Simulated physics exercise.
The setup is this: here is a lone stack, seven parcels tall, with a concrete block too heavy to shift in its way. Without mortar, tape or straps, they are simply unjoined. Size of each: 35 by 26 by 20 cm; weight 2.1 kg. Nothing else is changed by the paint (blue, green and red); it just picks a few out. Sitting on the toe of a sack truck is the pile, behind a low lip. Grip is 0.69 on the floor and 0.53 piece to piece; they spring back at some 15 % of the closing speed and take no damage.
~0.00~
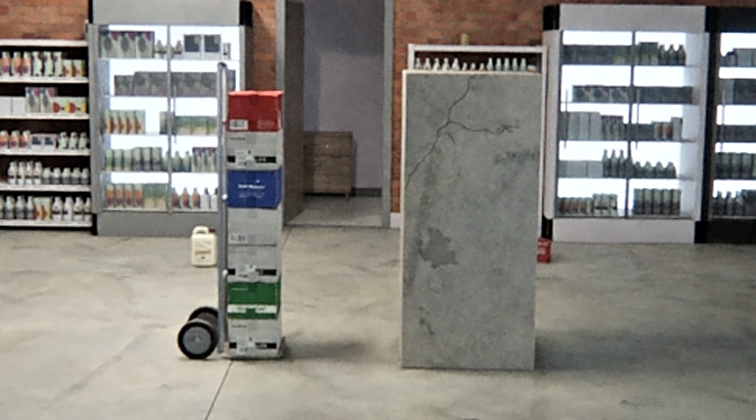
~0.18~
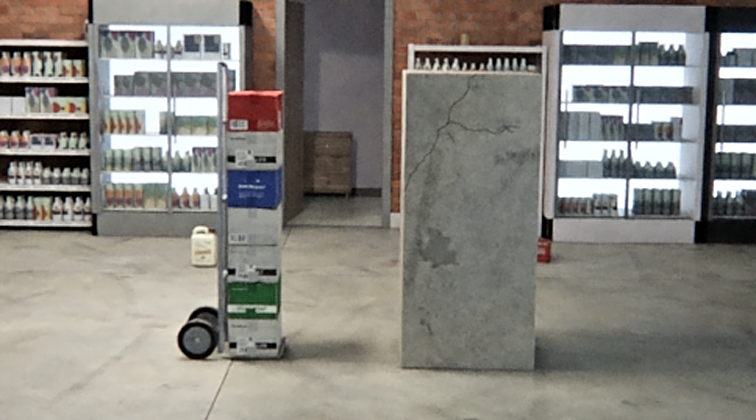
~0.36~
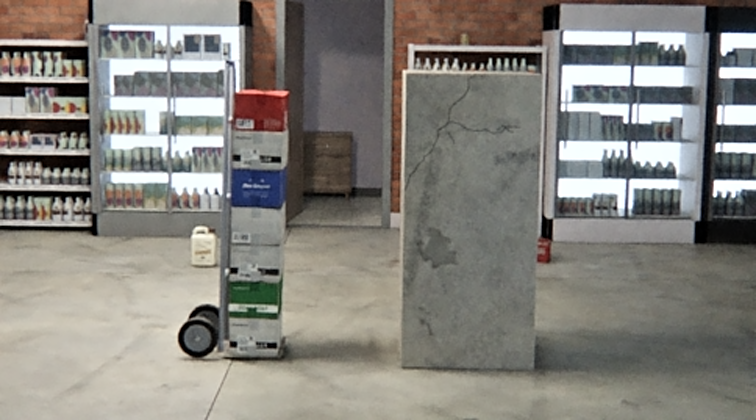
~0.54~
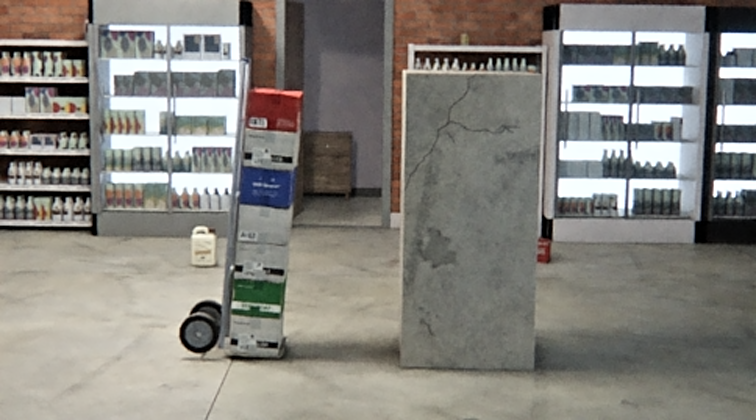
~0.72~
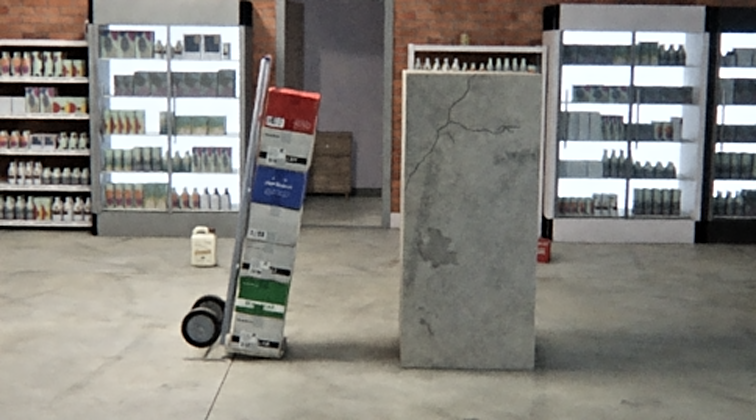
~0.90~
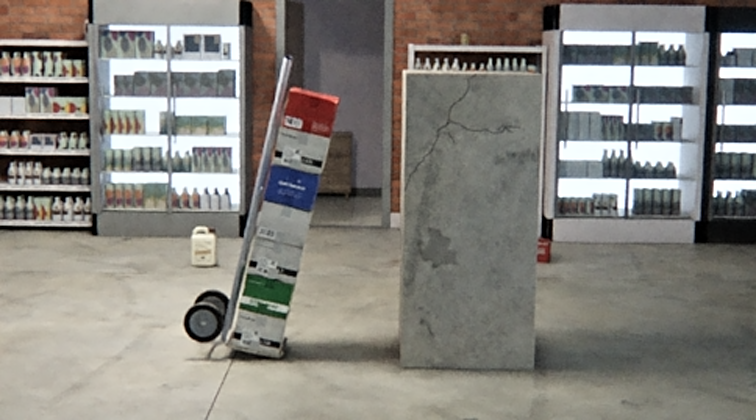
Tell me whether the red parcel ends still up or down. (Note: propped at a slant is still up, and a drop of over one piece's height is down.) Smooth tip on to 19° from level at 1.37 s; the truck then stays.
The red parcel ends still up.
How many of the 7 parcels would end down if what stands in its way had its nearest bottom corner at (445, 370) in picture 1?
That would give 1.
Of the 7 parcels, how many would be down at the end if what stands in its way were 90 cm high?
1.
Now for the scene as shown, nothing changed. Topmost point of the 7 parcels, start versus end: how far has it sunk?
I'd say it's about 5 cm lower than before.
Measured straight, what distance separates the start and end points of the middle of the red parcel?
Roughly 60 cm.
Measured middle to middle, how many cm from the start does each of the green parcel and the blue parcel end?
Distance from start in cm - green 20, blue 40.
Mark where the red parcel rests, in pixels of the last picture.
(373, 128), more or less.
By 1.06 s, none of the 7 parcels down, 7 disturbed; red parcel tilted 17°; blue parcel tilted 17°.
By 1.24 s, none of the 7 parcels down, 7 disturbed; red parcel tilted 24°; blue parcel tilted 24°.
When it is over (2.4 s), none of the 7 parcels down, 7 disturbed; red parcel tilted 28°, 8 cm lower; blue parcel tilted 28°; green parcel tilted 28°. In pixels of the last frame, middles, red parcel near (373, 128), blue parcel near (337, 194).
